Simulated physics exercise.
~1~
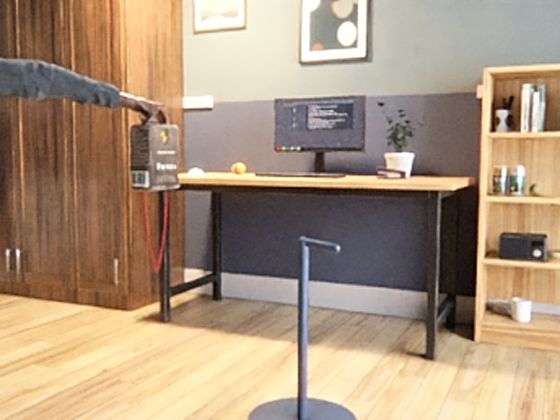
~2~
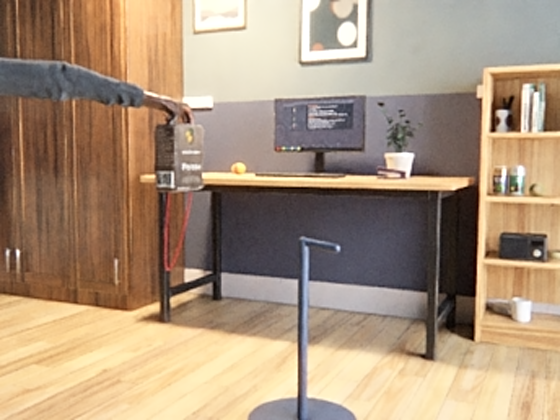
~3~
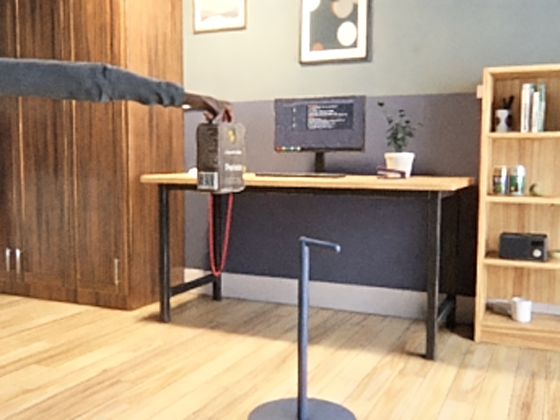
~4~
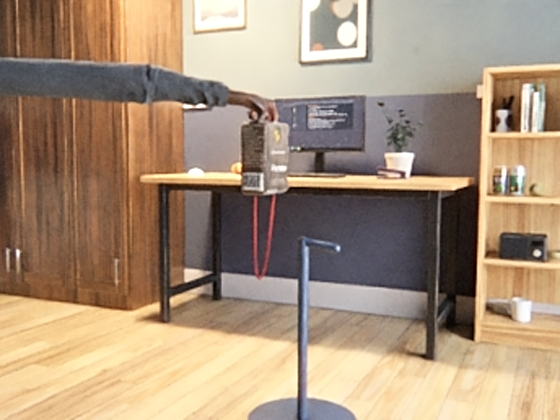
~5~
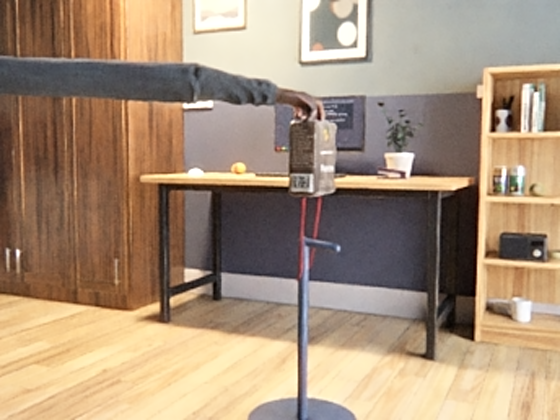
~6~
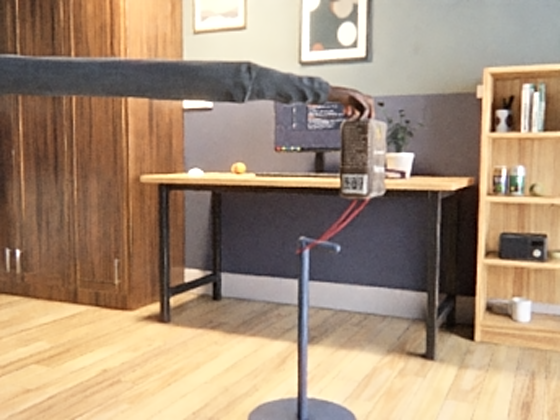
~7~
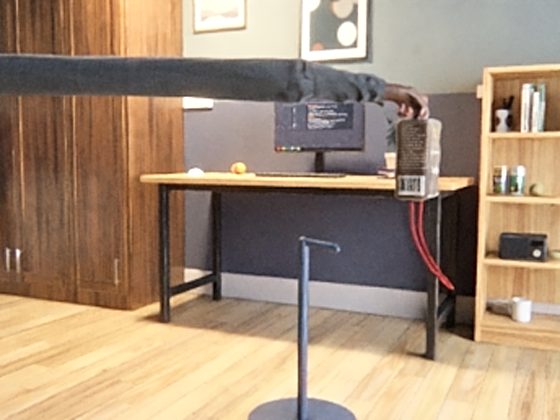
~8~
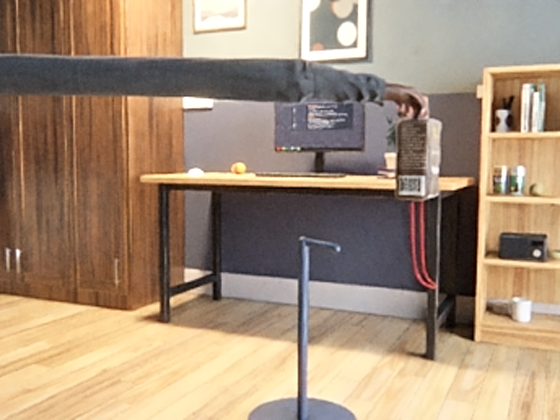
In a room with a desk and shelves, an outstretched arm carried a brown bag rightward over a short post, its red loop dangling and trailing near the top bar before swinging clear, and the bag ended up held still past the post.
